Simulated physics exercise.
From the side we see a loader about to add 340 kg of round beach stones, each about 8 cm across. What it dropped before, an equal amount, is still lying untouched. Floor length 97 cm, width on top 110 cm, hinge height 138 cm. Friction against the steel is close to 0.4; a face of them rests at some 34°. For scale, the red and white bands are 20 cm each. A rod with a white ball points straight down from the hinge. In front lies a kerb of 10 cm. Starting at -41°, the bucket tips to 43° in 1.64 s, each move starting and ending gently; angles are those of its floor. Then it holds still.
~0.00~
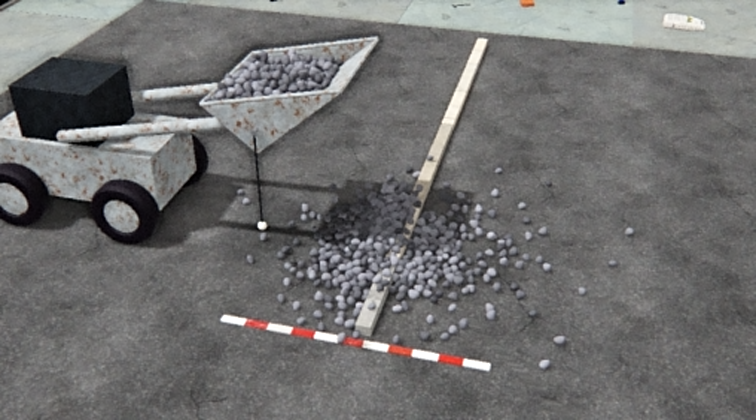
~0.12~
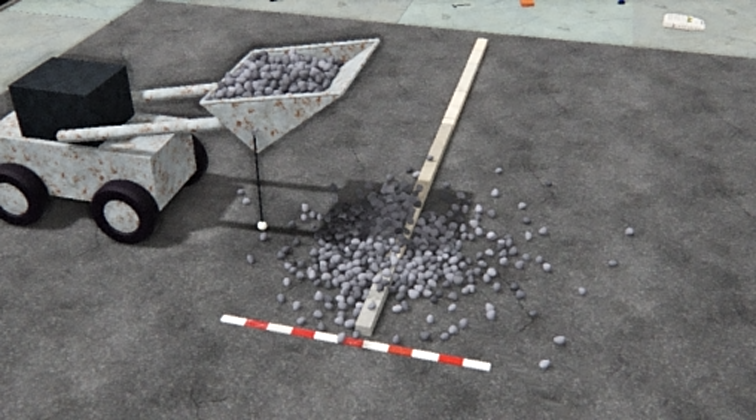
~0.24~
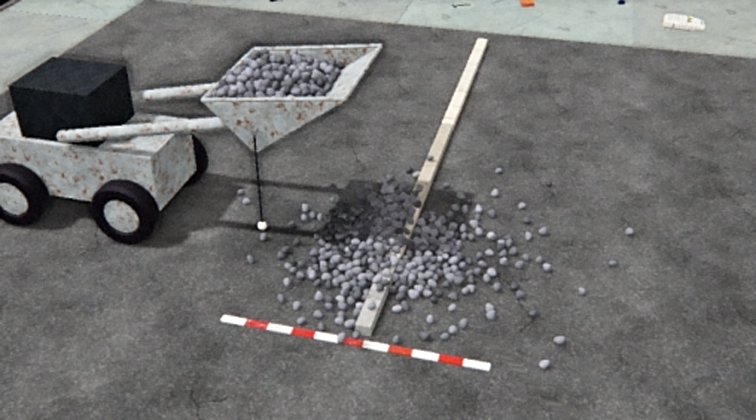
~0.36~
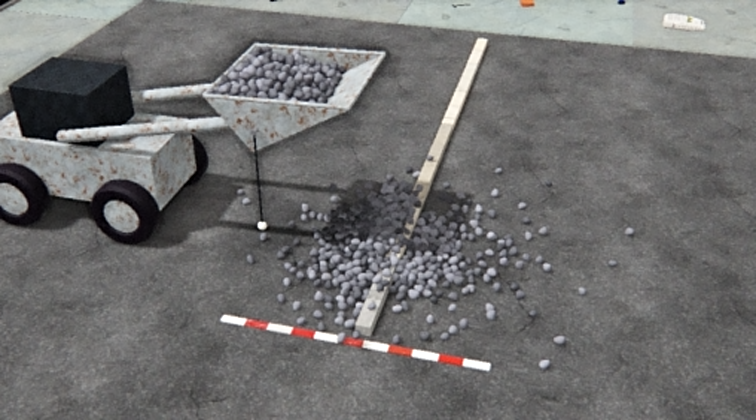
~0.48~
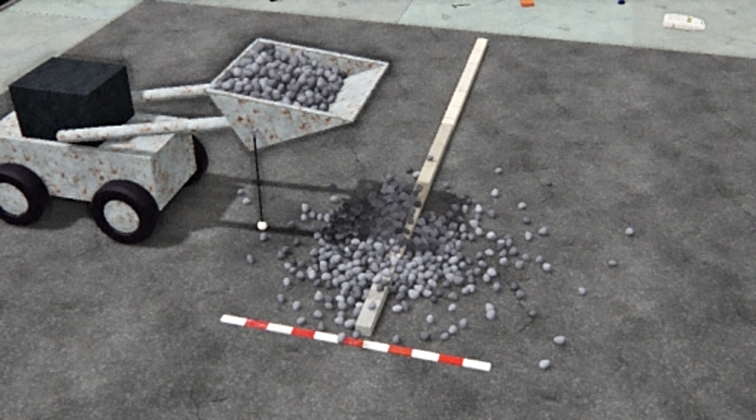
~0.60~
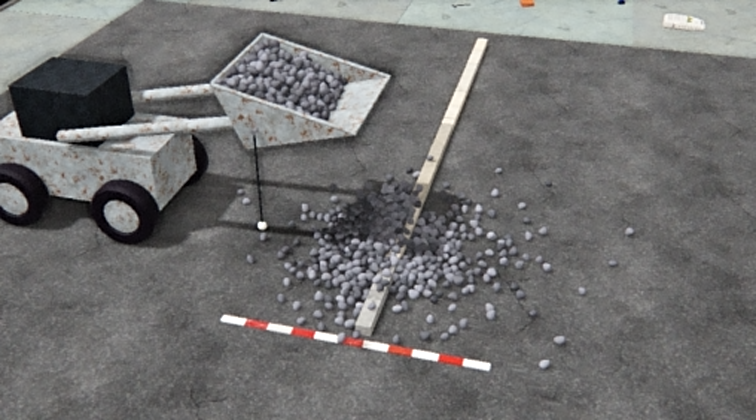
A rust-speckled white loader with a black block on its back stands at the left on dark grey ground, seen from its side and slightly above, its raised bucket full of round grey stones. More stones lie heaped and scattered across a pale kerb, behind a red-and-white banded strip. The bucket gently tilts, its front lip lowering and its load shifting slightly, while the camera stays still.
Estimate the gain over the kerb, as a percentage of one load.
Roughly 52 per cent of a load more.
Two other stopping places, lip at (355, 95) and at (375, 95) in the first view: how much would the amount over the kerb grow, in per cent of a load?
First some 70, then 85 per cent.
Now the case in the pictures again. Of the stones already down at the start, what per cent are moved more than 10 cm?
About 25 per cent.
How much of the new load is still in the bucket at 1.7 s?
Roughly 30 per cent is still inside.
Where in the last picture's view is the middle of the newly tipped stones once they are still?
Their middle is at about (396, 238).
After 1.2 s the floor is at 30°; in per cent of one load, 99 in the bucket, 69 on this side of the kerb, 31 over the kerb; the foremost stones are at (570, 289).
After 1.7 s the floor is at 43°; in per cent of one load, 28 in the bucket, 132 on this side of the kerb, 40 over the kerb; the foremost stones are at (570, 289).
After 2.1 s the floor is at 43°; in per cent of one load, 0 in the bucket, 132 on this side of the kerb, 68 over the kerb; the foremost stones are at (570, 289).
After 4.7 s the floor is at 43°; in per cent of one load, 0 in the bucket, 117 on this side of the kerb, 83 over the kerb; the foremost stones are at (572, 293). Net gain over the kerb, 52.
